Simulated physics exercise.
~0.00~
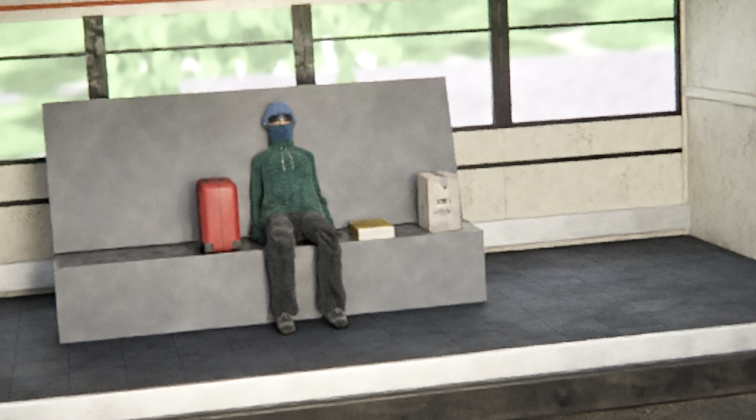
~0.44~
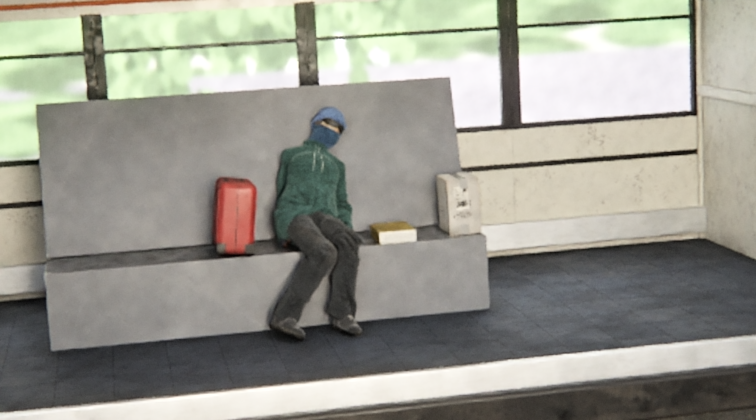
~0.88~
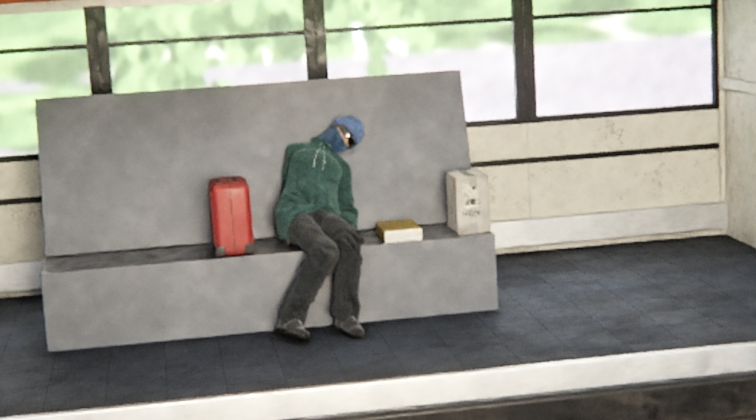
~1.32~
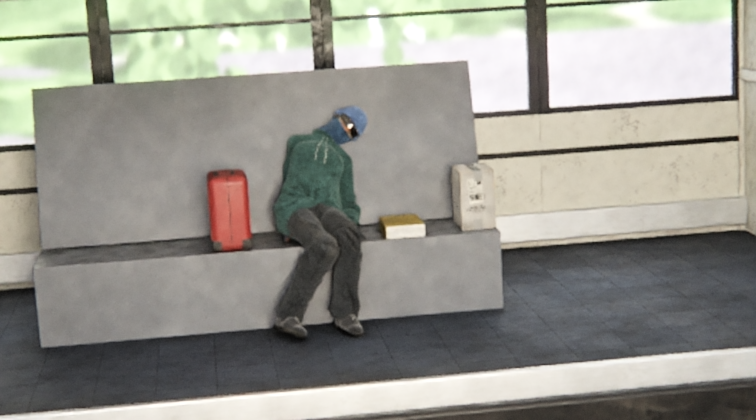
The video shows a masked person in a green hoodie on a grey bench between a red case and a yellow folder, with a white pack near the right end. The person slumps rightward as the items shift slightly, and ends leaning, still seated, with everything on the bench.
